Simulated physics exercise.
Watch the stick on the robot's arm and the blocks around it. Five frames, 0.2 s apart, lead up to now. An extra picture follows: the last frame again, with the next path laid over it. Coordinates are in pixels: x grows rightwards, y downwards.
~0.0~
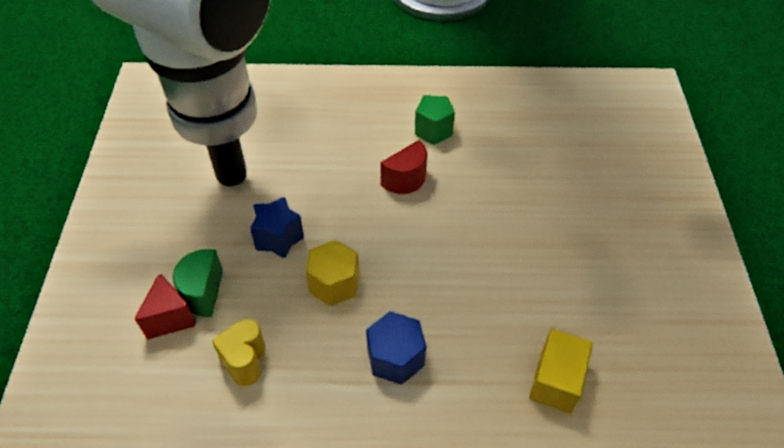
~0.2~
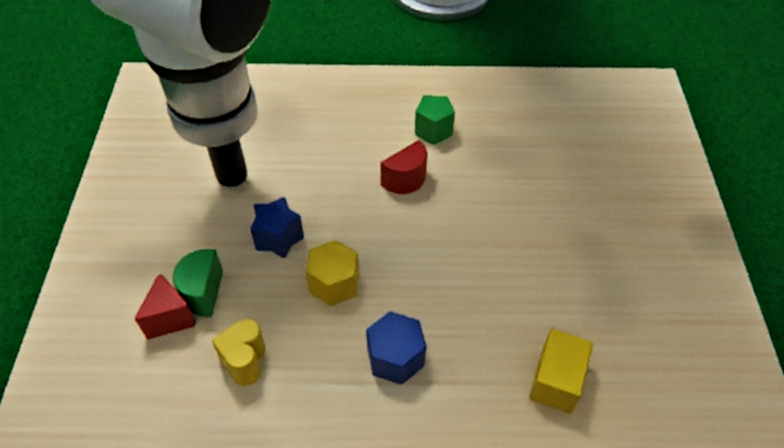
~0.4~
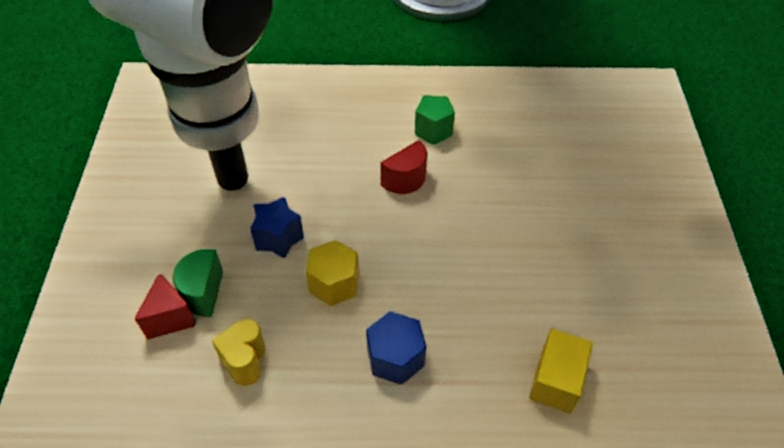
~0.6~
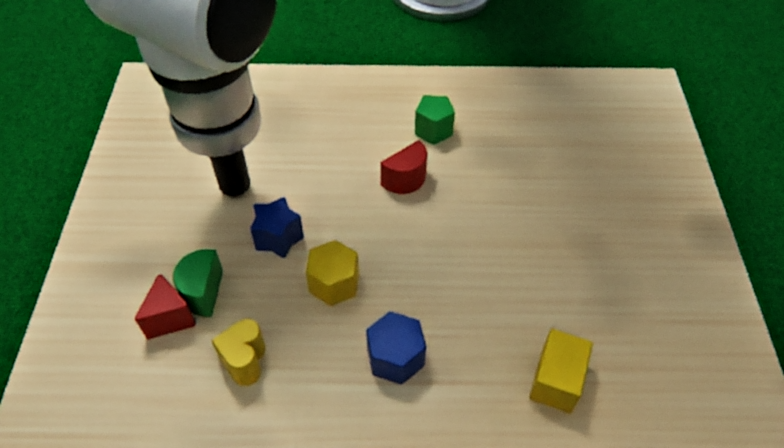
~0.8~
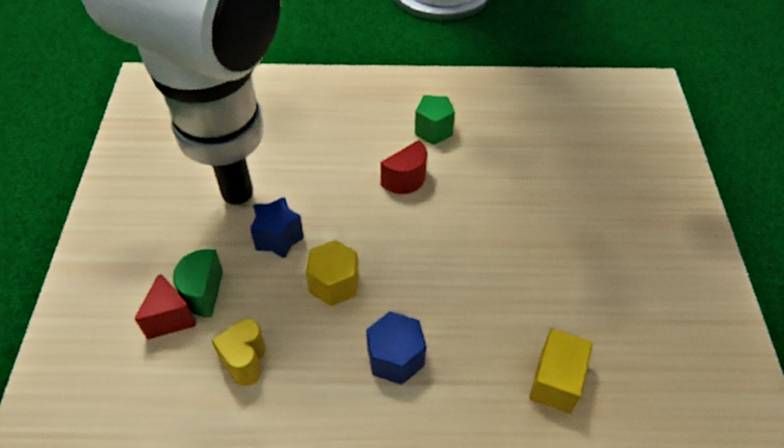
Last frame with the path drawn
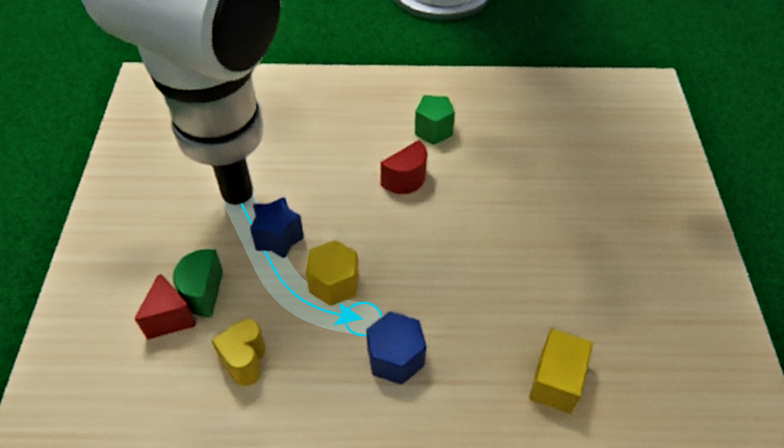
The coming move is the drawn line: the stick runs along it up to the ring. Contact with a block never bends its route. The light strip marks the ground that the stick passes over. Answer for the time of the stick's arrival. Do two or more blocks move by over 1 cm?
Answer: Yes.
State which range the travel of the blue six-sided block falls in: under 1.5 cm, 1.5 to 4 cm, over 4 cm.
It falls in the under 1.5 cm band.
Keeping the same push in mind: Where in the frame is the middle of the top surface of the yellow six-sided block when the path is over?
It is at (370, 262).
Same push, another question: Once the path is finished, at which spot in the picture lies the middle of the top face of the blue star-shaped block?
Its top middle: (311, 240).
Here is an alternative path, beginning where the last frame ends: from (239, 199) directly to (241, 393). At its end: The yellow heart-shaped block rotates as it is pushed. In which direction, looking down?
Top view: Clockwise.
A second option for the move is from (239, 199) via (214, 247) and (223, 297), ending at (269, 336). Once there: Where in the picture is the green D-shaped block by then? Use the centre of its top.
Around (194, 320).
Path on the board, from (239, 199) by way of (263, 247) and (297, 296) to (364, 319).
The first path, step by step. One third of the way, stick (262, 242); blue star-shaped block (298, 232), turned 50° anticlockwise.
Two thirds of the way, stick (297, 291); blue star-shaped block (311, 240); yellow six-sided block (352, 265), turned 30° clockwise.
At the end, stick (363, 314); blue star-shaped block (311, 240), turned 120° anticlockwise; yellow six-sided block (370, 262), turned 20° anticlockwise; blue six-sided block in place.
